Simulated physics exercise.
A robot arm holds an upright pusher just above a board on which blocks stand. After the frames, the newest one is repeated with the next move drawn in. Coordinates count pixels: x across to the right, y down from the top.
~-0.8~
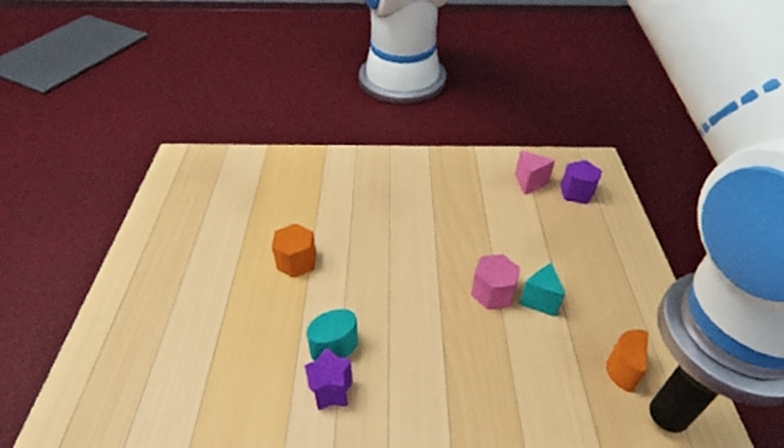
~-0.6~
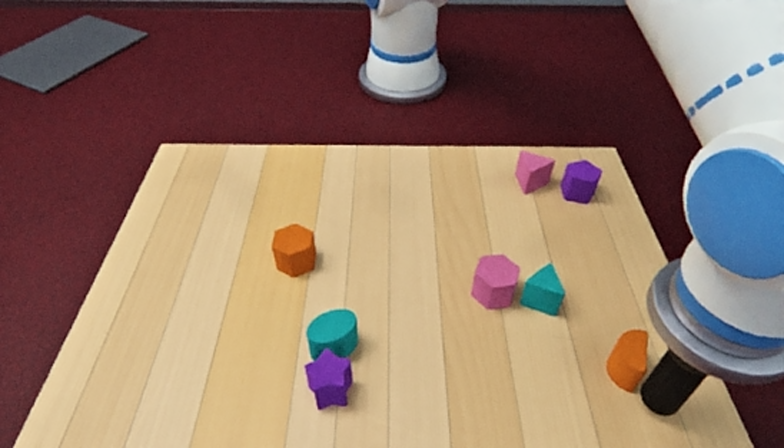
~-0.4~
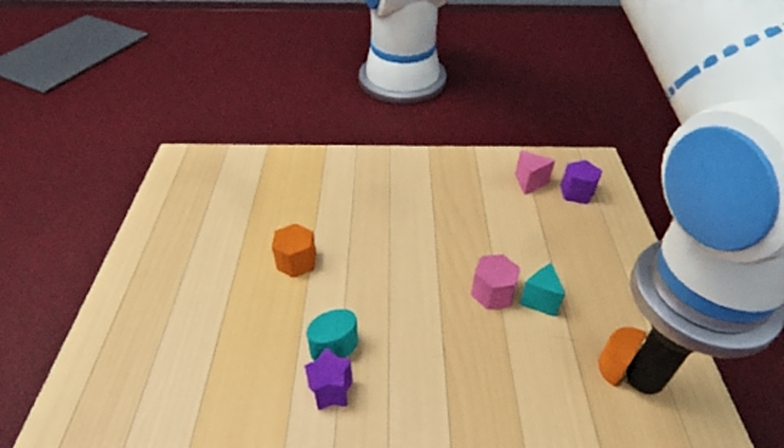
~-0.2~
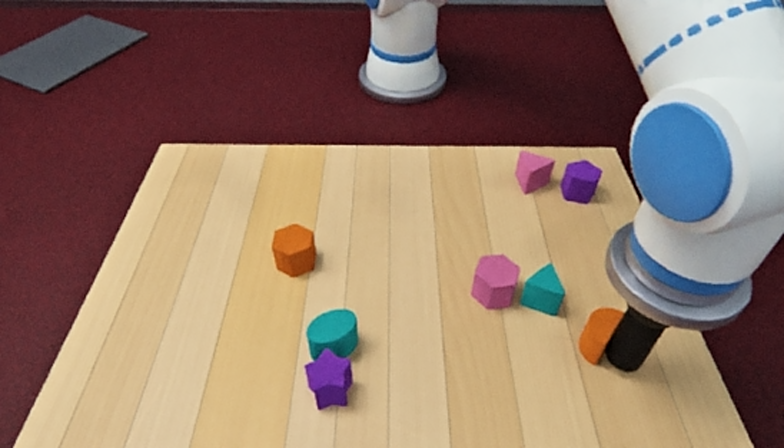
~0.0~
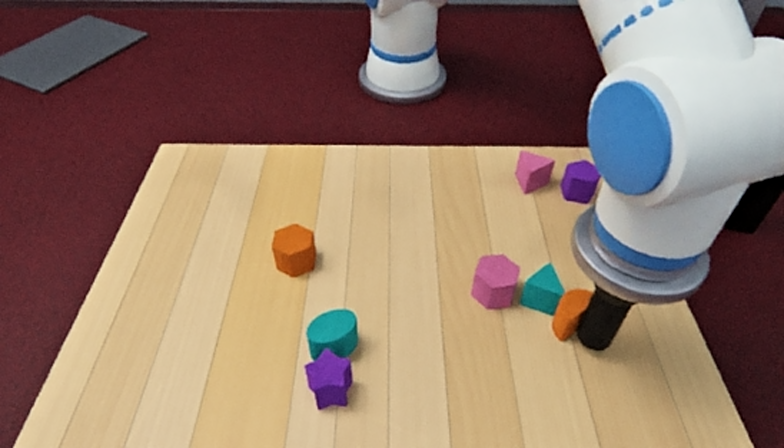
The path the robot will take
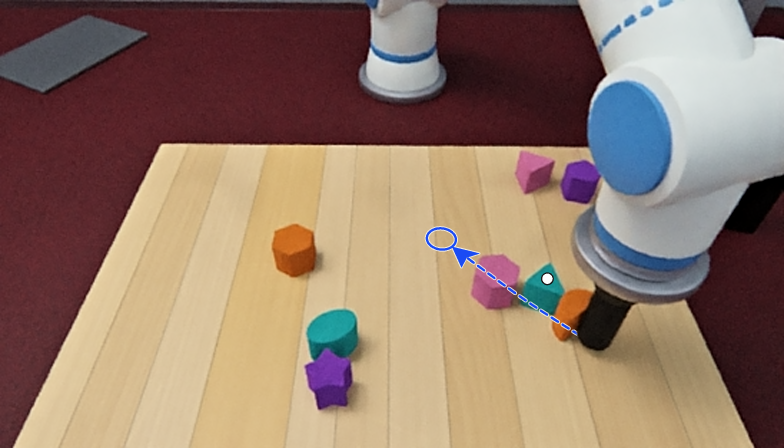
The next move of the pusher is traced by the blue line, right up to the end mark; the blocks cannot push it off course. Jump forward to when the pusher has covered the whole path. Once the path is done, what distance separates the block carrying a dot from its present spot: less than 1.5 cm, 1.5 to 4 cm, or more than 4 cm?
It's set to move over 4 cm.
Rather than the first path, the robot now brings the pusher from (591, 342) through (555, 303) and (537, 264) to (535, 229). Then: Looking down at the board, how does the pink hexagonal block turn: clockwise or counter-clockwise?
From overhead, the rotation is counterclockwise.
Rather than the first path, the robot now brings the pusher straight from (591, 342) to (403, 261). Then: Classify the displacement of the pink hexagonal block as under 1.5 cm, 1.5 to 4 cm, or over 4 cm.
Upwards of 4 cm.
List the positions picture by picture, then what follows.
Pusher's lower end at (669, 415); pink hexagonal block at (498, 270); turquoise triangular piece at (548, 279); orange half-round block at (635, 347), in the first frame.
Pusher at (659, 398); blocks still, in the second frame.
Pusher at (645, 378); orange half-round block at (627, 342), in the third frame.
Pusher at (623, 356); orange half-round block at (605, 322), in the fourth frame.
Pusher at (594, 336); pink hexagonal block at (498, 270); turquoise triangular piece at (547, 279); orange half-round block at (578, 301), in the fifth frame.
Drawn move, from (591, 342) via (508, 288), ending at (441, 239); the dot is on the turquoise triangular piece.
What follows on the original path. One third of the way, pusher at (535, 299); pink hexagonal block at (486, 263), turned 35° anticlockwise; turquoise triangular piece at (518, 243), turned 40° anticlockwise; orange half-round block at (539, 261), turned 50° clockwise.
Two thirds of the way, pusher at (485, 264); pink hexagonal block at (453, 252), turned 85° anticlockwise; turquoise triangular piece at (514, 232), turned 45° anticlockwise; orange half-round block at (537, 254), turned 75° clockwise.
At the end, pusher at (442, 232); pink hexagonal block at (441, 249), turned 125° anticlockwise; turquoise triangular piece at (514, 232), turned 45° anticlockwise; orange half-round block at (537, 254), turned 75° clockwise.
